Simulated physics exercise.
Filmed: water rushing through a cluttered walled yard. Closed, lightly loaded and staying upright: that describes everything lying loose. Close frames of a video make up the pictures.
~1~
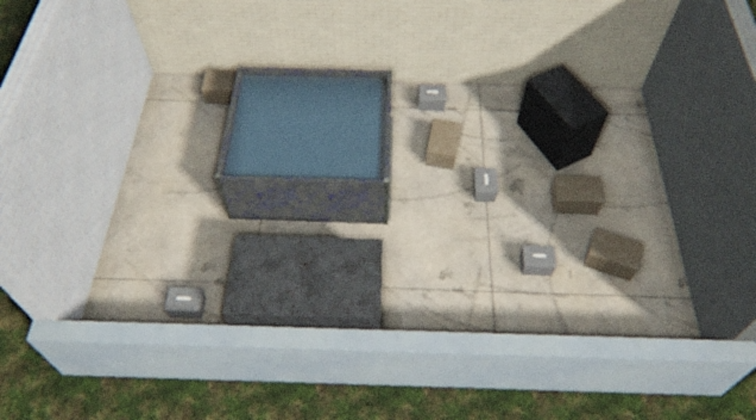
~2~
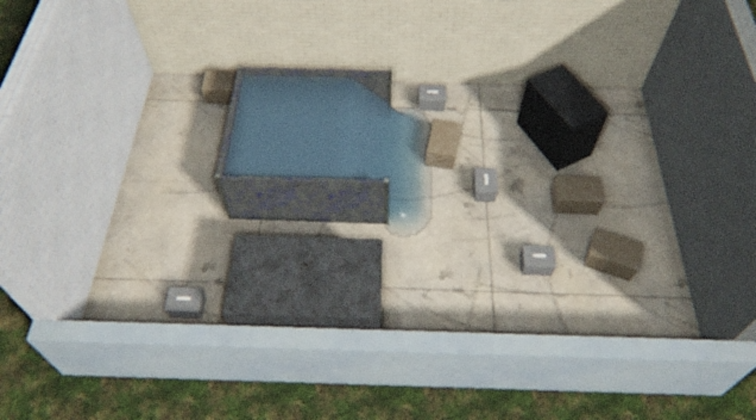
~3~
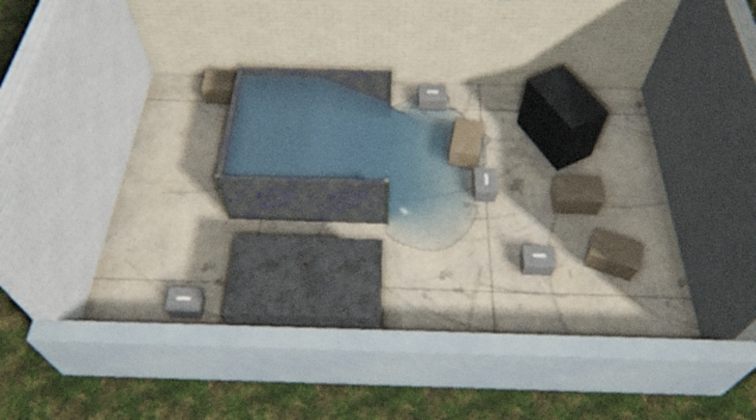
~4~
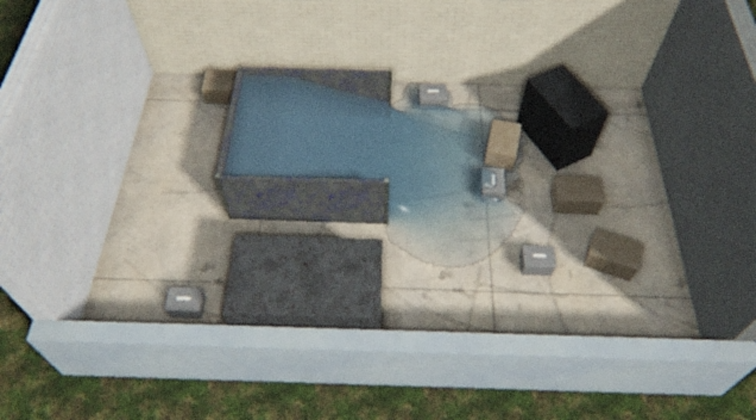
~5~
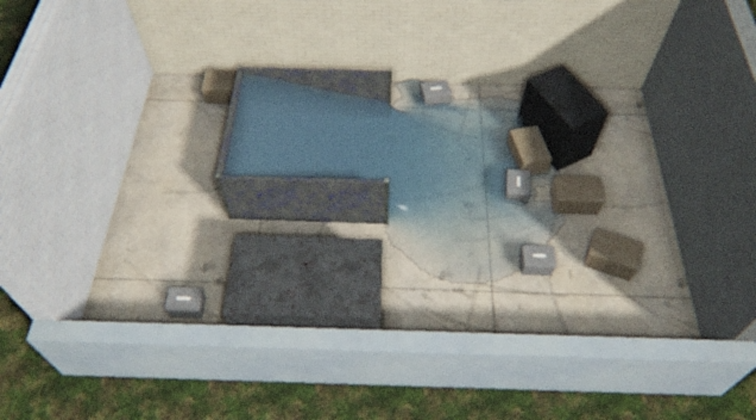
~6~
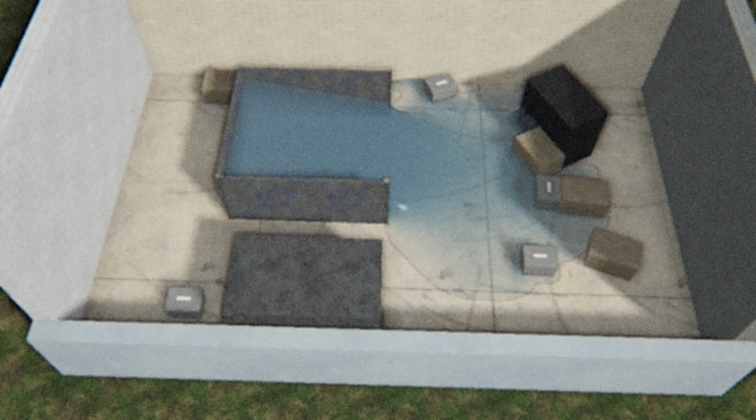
Walled yard with water pouring from the right side of a raised tank, pushing a tan crate, then a grey tote rightward.
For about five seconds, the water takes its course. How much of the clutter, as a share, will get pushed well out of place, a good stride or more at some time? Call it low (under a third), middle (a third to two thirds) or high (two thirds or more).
High.
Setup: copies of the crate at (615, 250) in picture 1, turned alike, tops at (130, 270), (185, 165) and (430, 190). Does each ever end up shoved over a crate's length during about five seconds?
Stays put, stays put, shoved clear.
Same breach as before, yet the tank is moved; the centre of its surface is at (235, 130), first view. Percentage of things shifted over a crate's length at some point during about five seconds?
It works out near 80 %.
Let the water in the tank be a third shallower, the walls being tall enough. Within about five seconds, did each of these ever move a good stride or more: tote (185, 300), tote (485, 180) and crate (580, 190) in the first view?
Well, one by one: Not carried that far, carried that far, carried that far.
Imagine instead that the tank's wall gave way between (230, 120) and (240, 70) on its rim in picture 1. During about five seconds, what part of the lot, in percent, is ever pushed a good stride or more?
Roughly 50 percent.
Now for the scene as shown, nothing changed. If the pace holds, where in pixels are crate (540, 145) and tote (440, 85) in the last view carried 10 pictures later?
Close to (660, 178) and (554, 76).
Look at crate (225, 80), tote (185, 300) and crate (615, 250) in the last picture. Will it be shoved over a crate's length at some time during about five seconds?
Well, in the order you gave them, the first stayed under the mark, the second stayed under the mark, and the third went the distance.
A moment on, 3 of 8 are well off their spots; 1 afloat.
Next, 6 of 8 are well off their spots; 6 afloat.
Later, 6 of 8 are well off their spots; 6 afloat.
In the end, 6 of 8 are well off their spots, and 6 have been at some point; 6 afloat.
